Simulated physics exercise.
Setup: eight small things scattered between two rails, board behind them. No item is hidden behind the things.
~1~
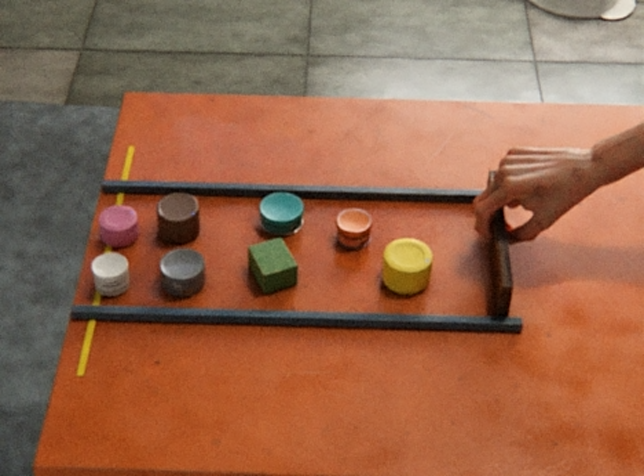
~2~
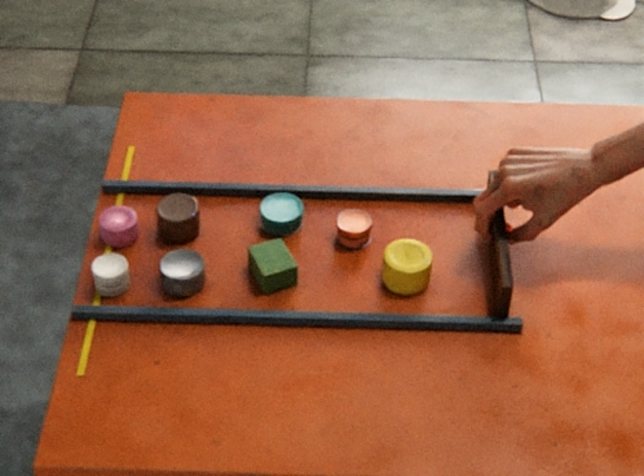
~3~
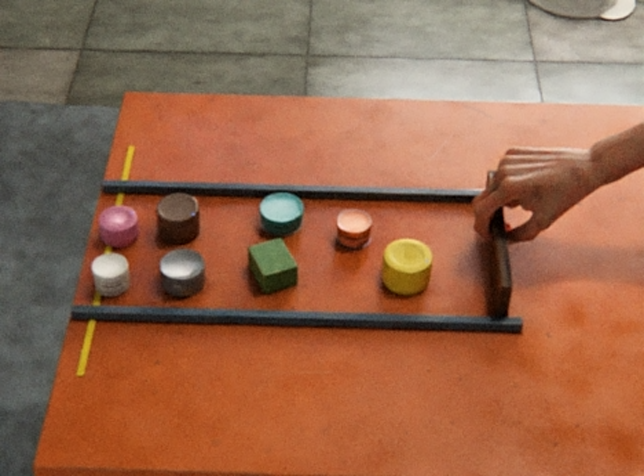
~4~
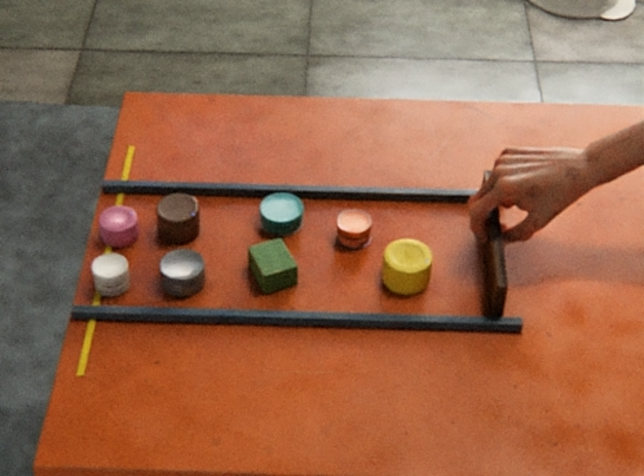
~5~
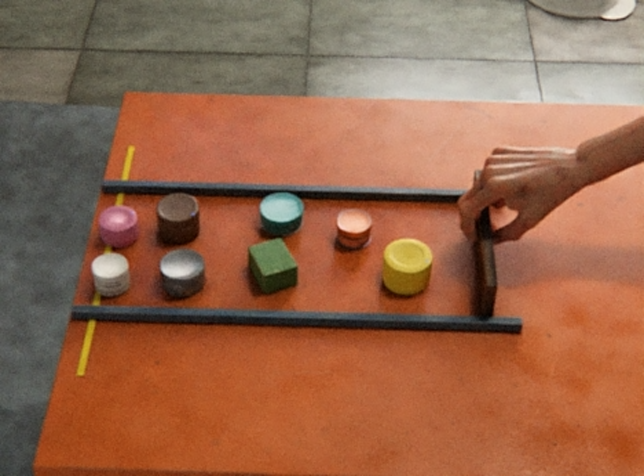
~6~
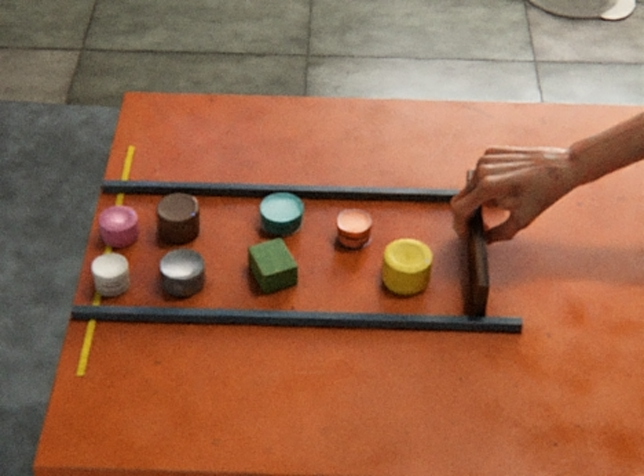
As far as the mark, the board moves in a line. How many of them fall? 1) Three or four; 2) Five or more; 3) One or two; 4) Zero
(2) Five or more.
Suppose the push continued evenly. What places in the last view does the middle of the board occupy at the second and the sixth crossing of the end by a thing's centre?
At (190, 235) for the second, at (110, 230) for the sixth.
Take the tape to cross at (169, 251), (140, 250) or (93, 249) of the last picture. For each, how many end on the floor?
In order: 3, 4 and 8.
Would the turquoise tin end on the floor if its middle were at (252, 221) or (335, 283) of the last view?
Place by place, it holds on; is kept.
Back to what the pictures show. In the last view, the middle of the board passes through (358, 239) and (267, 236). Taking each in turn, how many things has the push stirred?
Counts: 2, 5.
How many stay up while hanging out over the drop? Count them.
Count: 3.
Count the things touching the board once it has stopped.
In total, 3.
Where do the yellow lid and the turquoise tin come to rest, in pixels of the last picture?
In the last picture, roughly (79, 259) and (96, 200).
Soon after, none off yet; pink lid at rest near (119, 227); white tub at rest near (111, 275); brown lid at rest near (178, 219).
In the end, the number that fall off is five or more; gone, green block, grey tub, brown lid, white tub and pink lid.
